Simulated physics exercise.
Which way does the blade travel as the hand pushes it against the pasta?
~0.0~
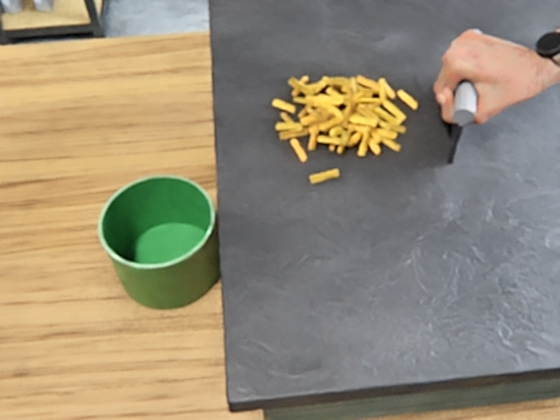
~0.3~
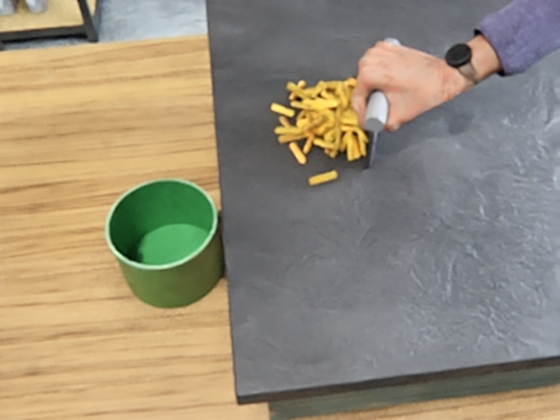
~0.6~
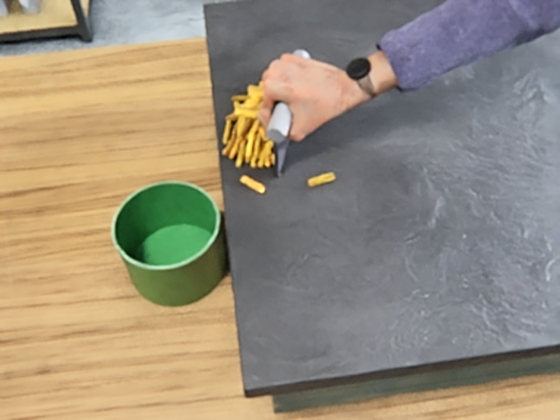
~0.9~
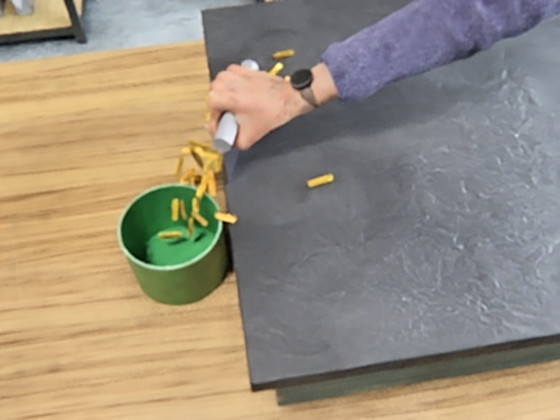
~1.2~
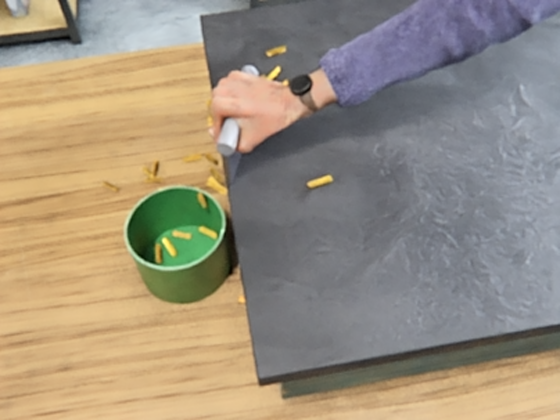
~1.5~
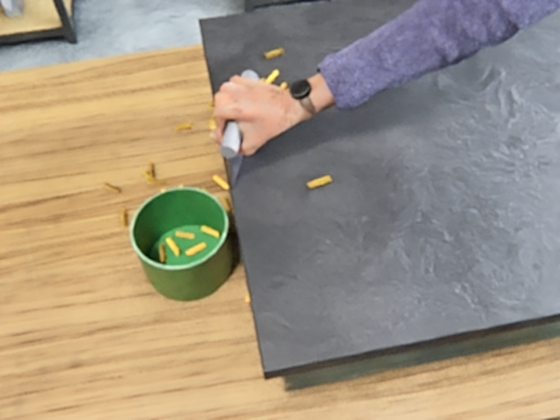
The blade moves to the left, toward the edge of the slab beside the green pot.
